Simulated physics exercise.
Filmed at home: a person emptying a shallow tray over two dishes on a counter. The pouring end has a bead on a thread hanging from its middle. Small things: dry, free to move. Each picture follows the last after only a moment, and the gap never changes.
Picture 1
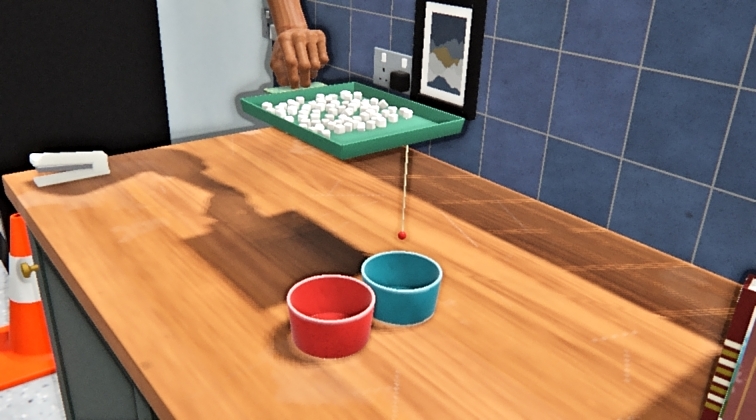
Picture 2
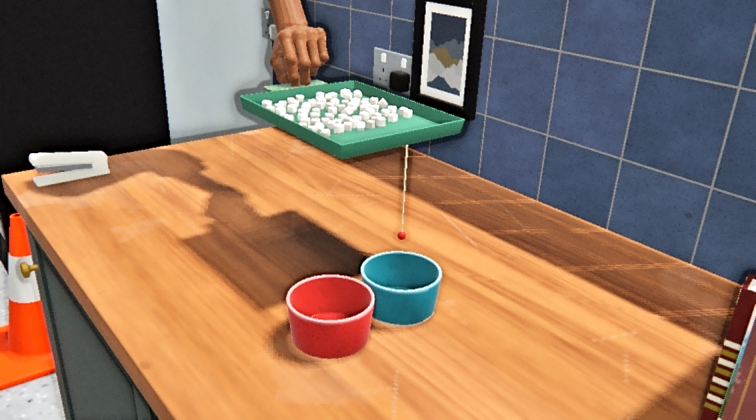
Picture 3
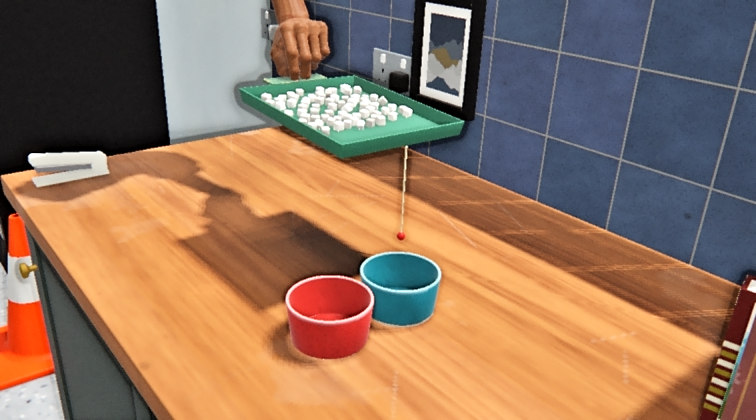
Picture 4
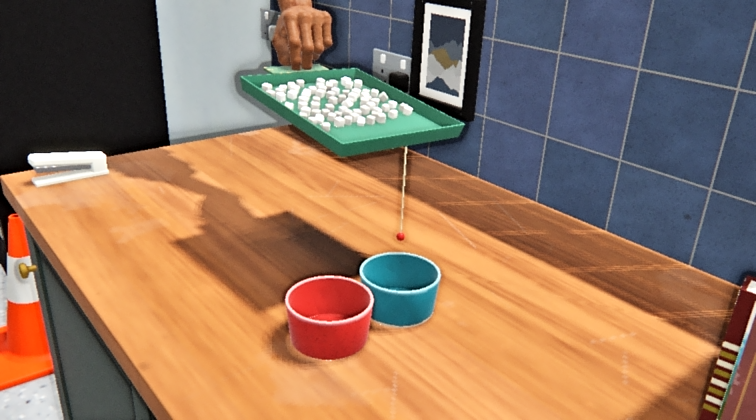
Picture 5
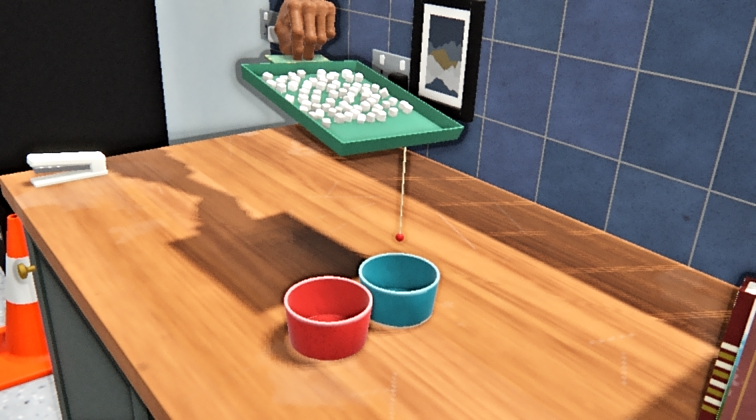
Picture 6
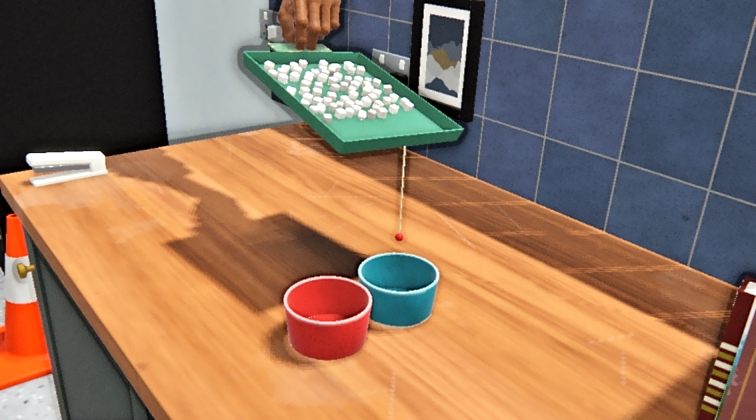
A green tray of small white cubes, gripped by a hand at its far end, gradually tilts as the hand rises, its near edge dipping slightly toward the right, above a red dish and a teal dish on a wooden counter.
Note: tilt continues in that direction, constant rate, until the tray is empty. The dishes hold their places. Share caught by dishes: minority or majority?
Minority.
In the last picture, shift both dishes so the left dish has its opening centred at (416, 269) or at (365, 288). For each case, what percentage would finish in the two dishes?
The first try yields 80% and the second yields 40%.
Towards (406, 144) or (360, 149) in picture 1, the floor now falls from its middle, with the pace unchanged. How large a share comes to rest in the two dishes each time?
You'd get 40 per cent the first time and 60 per cent the second time.
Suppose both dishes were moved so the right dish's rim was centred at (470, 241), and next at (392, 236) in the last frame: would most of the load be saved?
The first place gets the greater share, the second a lesser share.
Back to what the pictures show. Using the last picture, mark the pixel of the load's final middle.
Once nothing moves, the middle sits near (468, 291).
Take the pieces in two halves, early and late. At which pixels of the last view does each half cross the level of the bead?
Earlier portion about (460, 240); later portion about (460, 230).
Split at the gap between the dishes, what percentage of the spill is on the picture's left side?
Around 0 percent of the pieces.
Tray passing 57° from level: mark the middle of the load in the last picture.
The centre of the load shows up near (419, 118) in the last view.
Soon after the last picture, tray tipped steeply; nearly all on the tray; a stray few in the air.
A little later, tray tipped right over; nearly all on the tray; a stray few outside both.
Later still, tray tipped past a quarter turn; a small part in the right dish; most outside both.
At rest, tray tipped past a quarter turn; none in the left dish; a small part in the right dish; most outside both.
